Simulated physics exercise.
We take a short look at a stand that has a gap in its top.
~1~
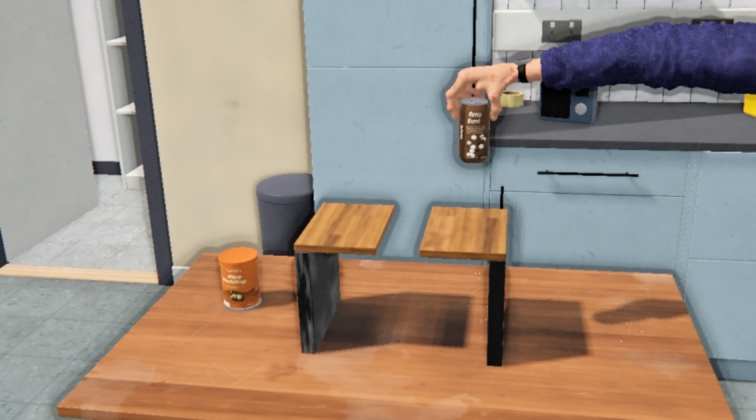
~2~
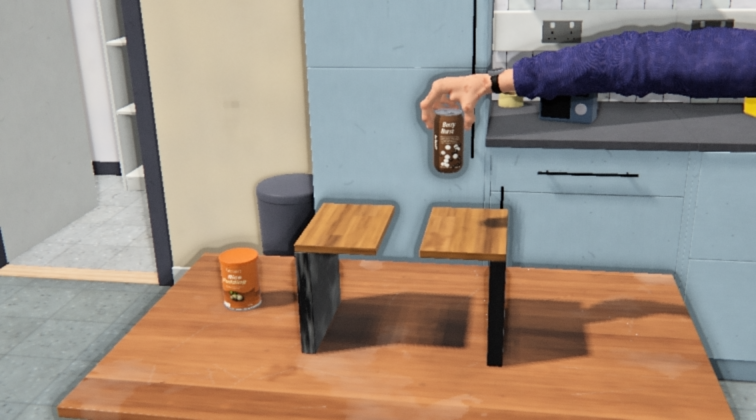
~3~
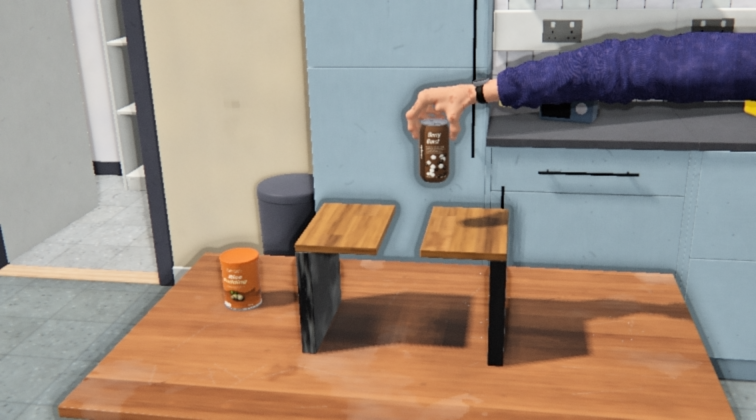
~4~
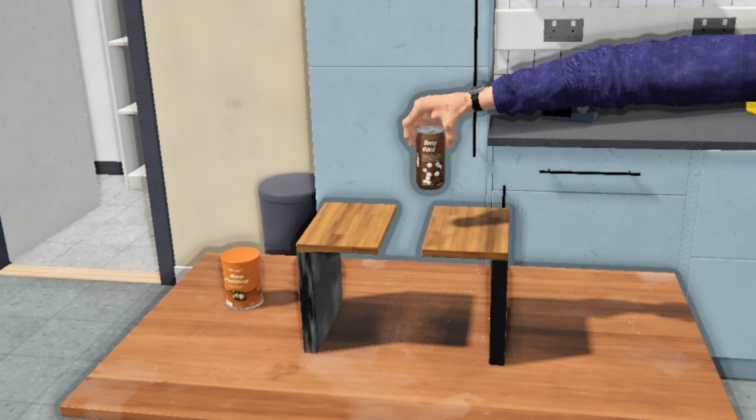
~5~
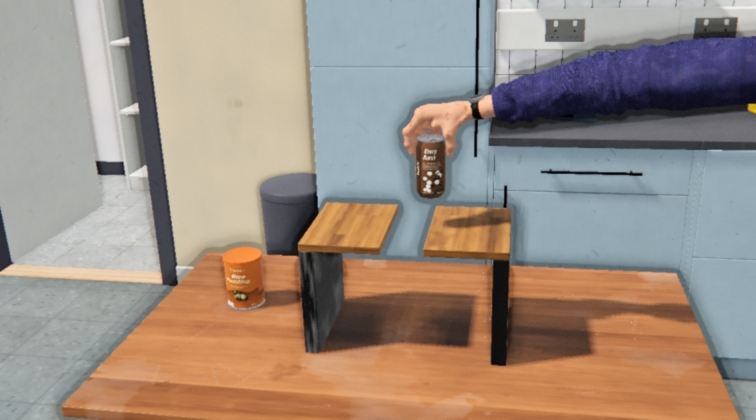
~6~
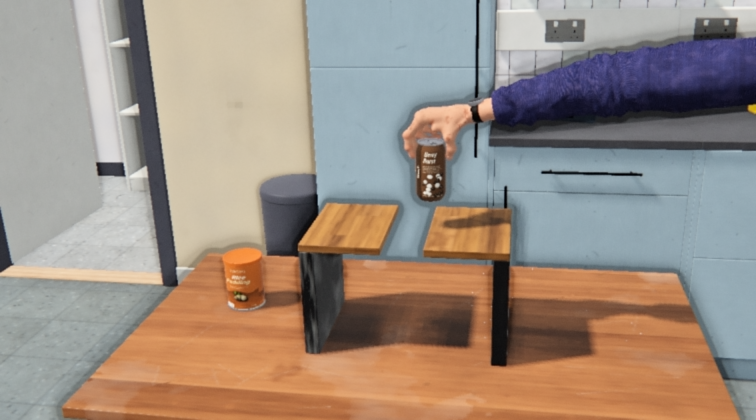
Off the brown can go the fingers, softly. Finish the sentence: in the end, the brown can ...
In the end, the brown can is held at the gap.
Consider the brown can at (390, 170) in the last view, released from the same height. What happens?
Let go there, it does not get through.
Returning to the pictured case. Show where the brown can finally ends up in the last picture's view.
The object finishes roughly at pixel (431, 199).
Then, 0.20 s on from there, brown can shifted about its own width near (431, 198).
Then, 0.40 s on from there, brown can resting near (430, 200).
In the end, moved from the start, brown can; orange tin unmoved. At the end, from the last picture's camera, brown can near (431, 199). The can is caught.
